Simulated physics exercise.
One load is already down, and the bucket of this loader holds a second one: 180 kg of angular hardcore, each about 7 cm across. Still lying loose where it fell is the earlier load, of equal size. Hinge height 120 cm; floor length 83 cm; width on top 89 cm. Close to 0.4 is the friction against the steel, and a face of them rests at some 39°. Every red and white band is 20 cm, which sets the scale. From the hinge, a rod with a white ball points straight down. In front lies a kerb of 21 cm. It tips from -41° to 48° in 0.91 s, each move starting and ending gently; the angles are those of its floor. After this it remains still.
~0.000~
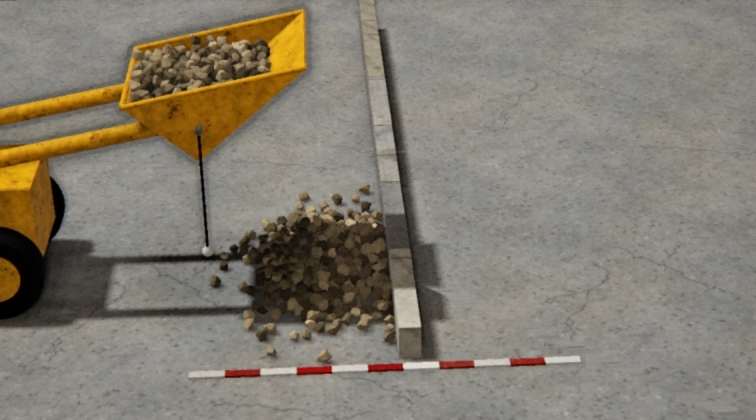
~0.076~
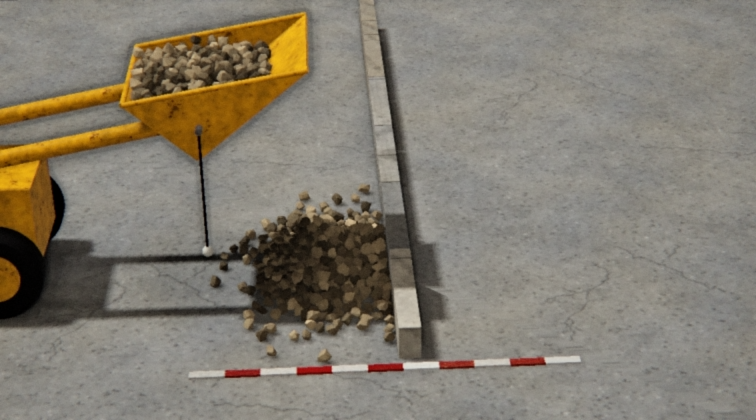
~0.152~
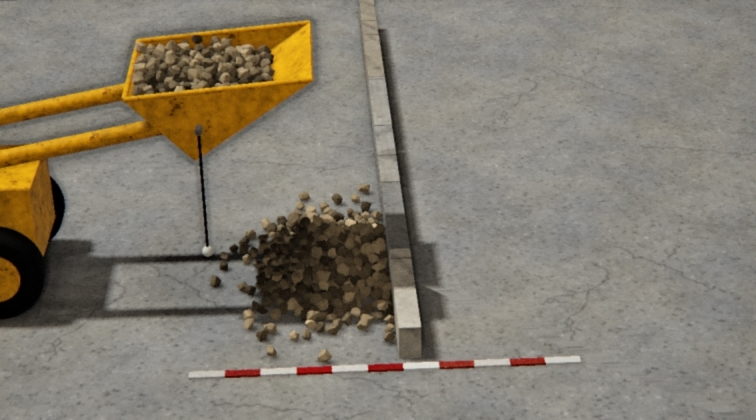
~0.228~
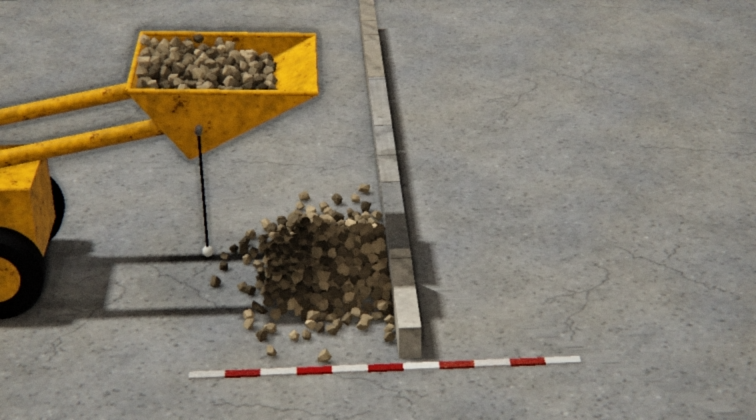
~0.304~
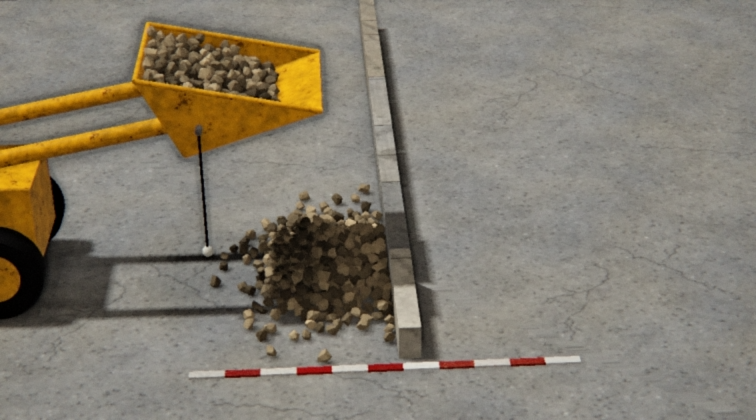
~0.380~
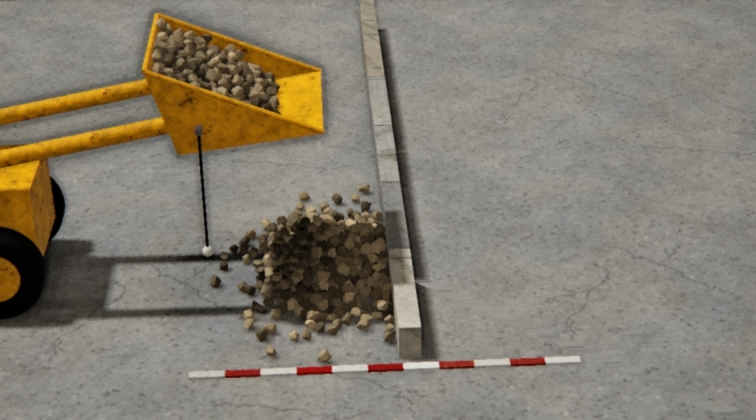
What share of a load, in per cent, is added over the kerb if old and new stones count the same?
I would say 2 percent.
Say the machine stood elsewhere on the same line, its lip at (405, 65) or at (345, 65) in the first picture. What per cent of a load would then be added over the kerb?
I'd expect near 70 per cent first and near 5 per cent next.
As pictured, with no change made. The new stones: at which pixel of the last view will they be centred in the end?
Their middle rests near (332, 245).
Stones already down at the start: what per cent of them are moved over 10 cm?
I'd say roughly 5 per cent of them.
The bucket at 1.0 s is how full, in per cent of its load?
Roughly 65 per cent of its load.
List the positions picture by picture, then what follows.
In the first picture, lip at (305, 68), floor tilted -41°, highest stones at (211, 50). The earlier load is highest near (324, 248), 19 cm above ground level, 100 % on this side of the kerb.
In the second picture, the bucket is at -39°, its lip at (307, 71); the top of the load is at (200, 51); the stones move at 0.1 m/s on average.
In the third picture, lip at (312, 80), floor tilted -34°, highest stones at (179, 52); the stones move at 0.3 m/s on average.
In the fourth picture, the bucket is at -27°, its lip at (318, 93); the top of the load is at (164, 49); the stones move at 0.3 m/s on average.
In the fifth picture, the bucket is at -18°, its lip at (322, 111); the top of the load is at (162, 43); the stones move at 0.4 m/s on average.
In the sixth picture, the bucket is at -7°, its lip at (323, 132); the top of the load is at (166, 35); the stones move at 0.5 m/s on average.
After 0.7 s the floor is at 34°; in per cent of one load, 100 in the bucket, 100 on this side of the kerb; the foremost stones are at (384, 266).
After 1.0 s the floor is at 48°; in per cent of one load, 67 in the bucket, 133 on this side of the kerb; the foremost stones are at (384, 266).
After 1.4 s the floor is at 48°; in per cent of one load, 4 in the bucket, 196 on this side of the kerb; the foremost stones are at (393, 224).
After 3.8 s the floor is at 48°; in per cent of one load, 0 in the bucket, 198 on this side of the kerb, 2 over the kerb; the foremost stones are at (453, 261). Net gain over the kerb, 2.
